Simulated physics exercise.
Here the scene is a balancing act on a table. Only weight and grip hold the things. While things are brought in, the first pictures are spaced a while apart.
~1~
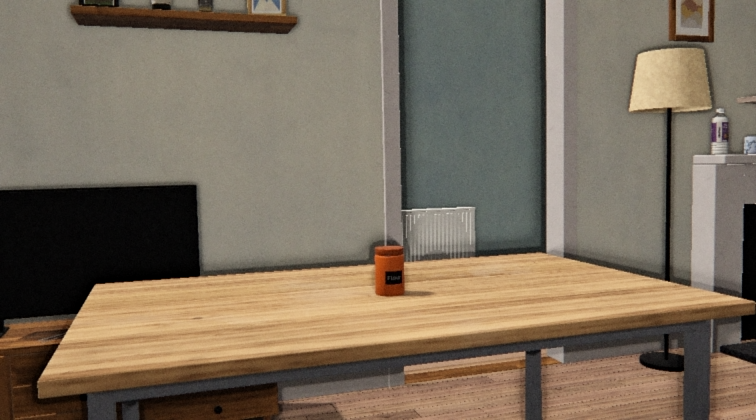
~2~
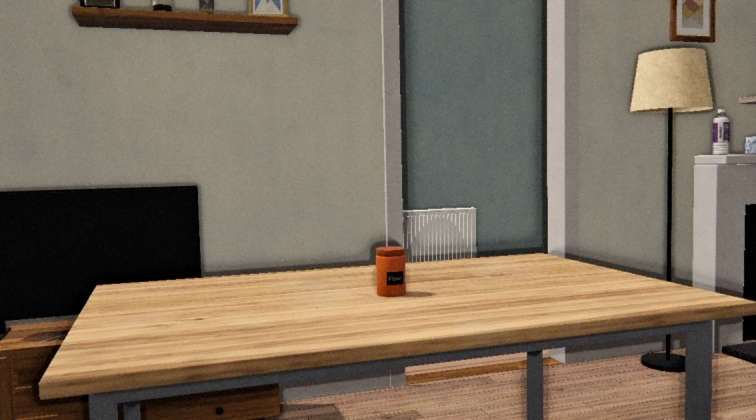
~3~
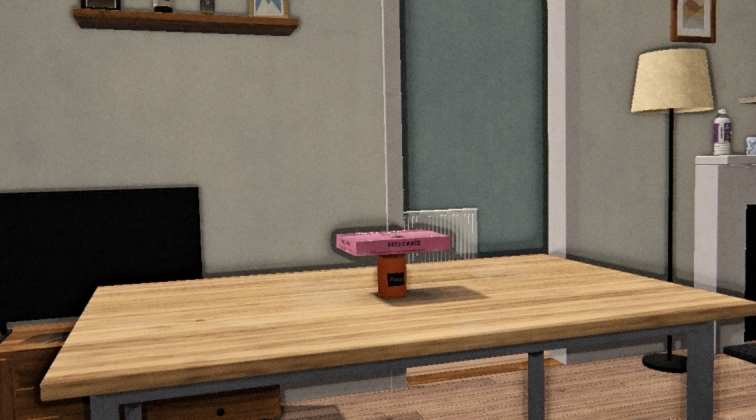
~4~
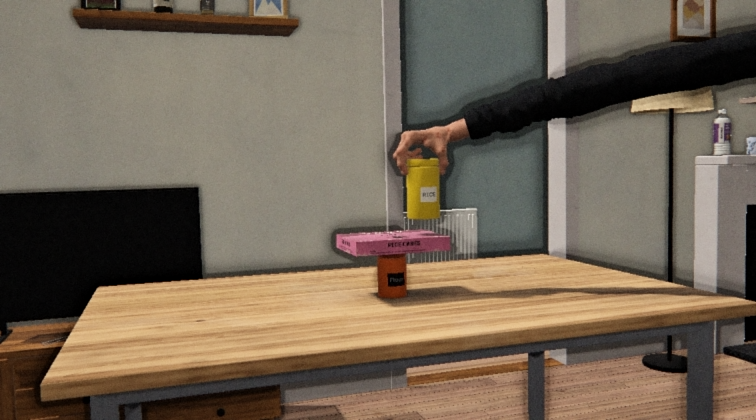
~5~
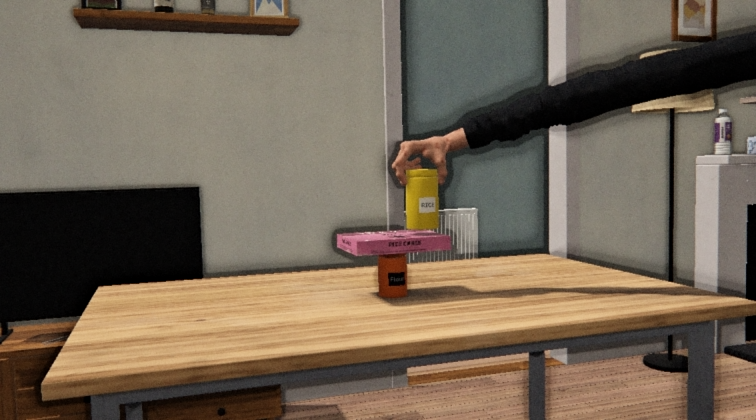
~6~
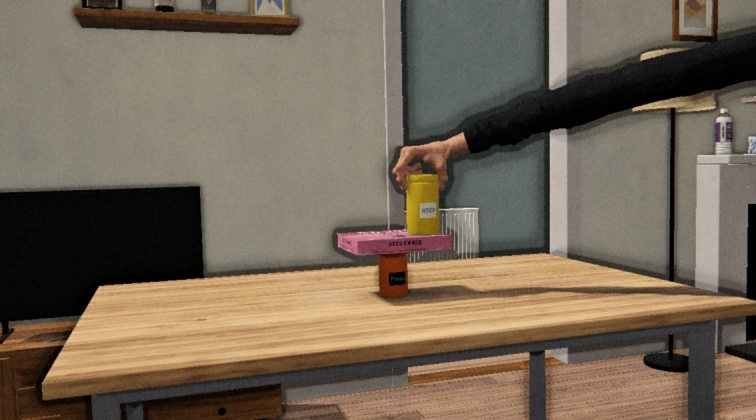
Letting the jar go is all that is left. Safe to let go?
The tower does not remain standing.
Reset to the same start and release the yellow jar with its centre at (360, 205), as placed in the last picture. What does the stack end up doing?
What happens next is that it goes down.
Then, 0.50 s later than the last frame, yellow jar now fallen; pink packet tilted by 59°.
Then, 0.70 s later than the last frame, pink packet on its side.
Then, 1.20 s later than the last frame, pink packet now fallen.
When it is over, fallen, yellow jar and pink packet; orange jar as before. The stack loses its balance.
